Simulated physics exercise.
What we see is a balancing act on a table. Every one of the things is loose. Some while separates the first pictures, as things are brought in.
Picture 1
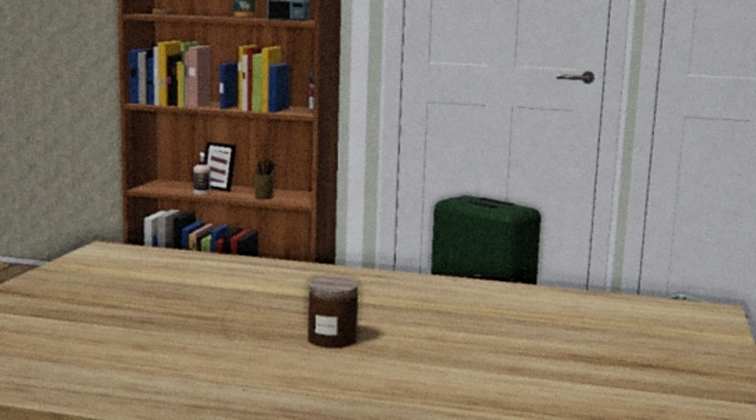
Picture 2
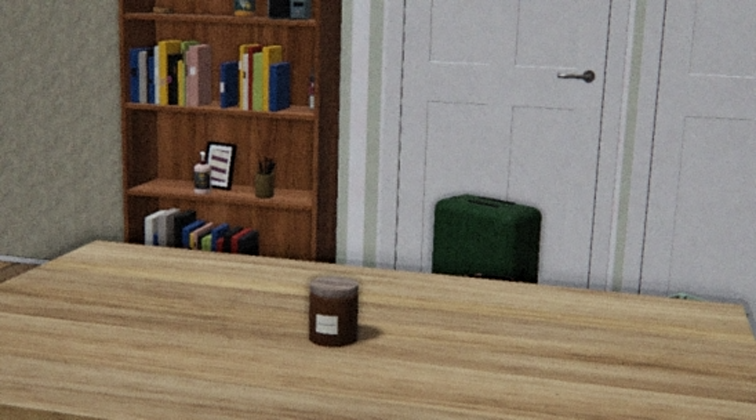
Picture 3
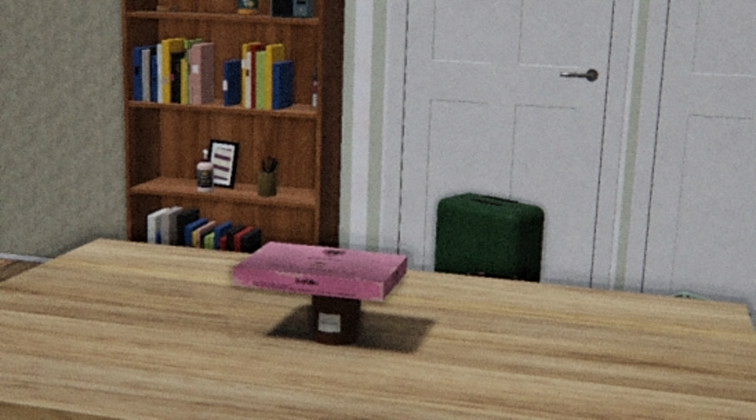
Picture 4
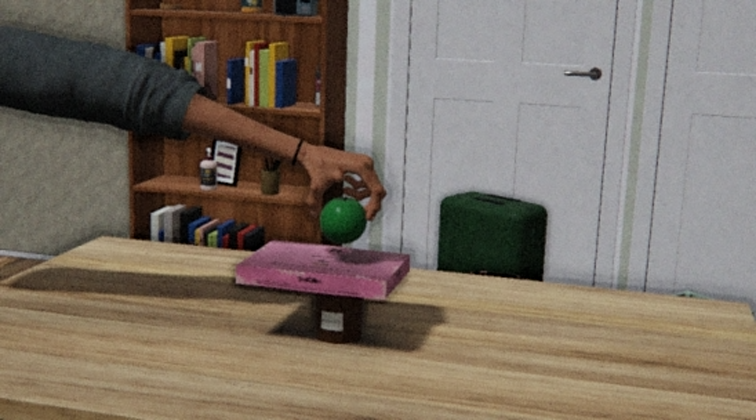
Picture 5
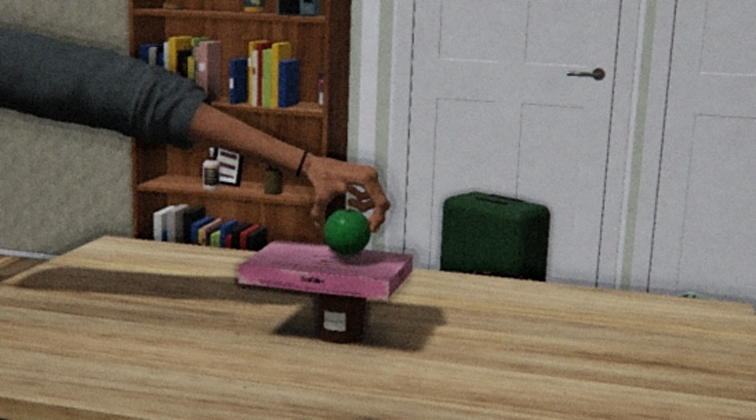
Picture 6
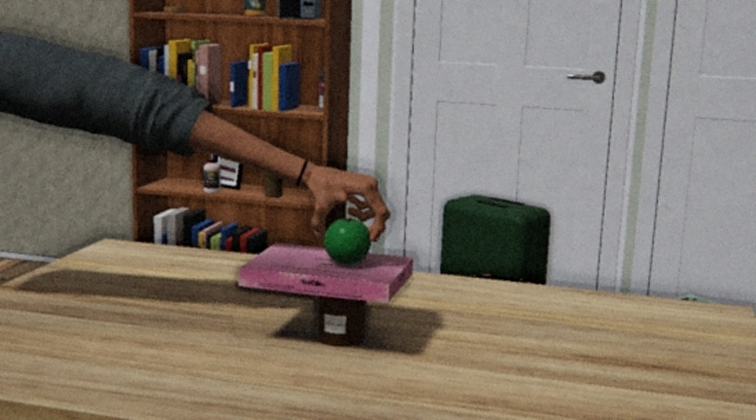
A hand lowers a green apple onto a pink packet resting atop a dark jar.
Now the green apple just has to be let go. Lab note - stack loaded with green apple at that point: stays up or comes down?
Turns out nothing tips over there.
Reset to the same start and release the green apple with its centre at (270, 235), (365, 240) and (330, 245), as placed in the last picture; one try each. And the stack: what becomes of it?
So, first go it comes down, second go it stays put, third go it stays put.
Then, 0.20 s later than the last frame, all is still.
Then, 0.50 s later than the last frame, green apple resting near (348, 241).
When it is over, all 3 as before. End places, in pixels of the last picture, green apple near (348, 241). The stack stays up.
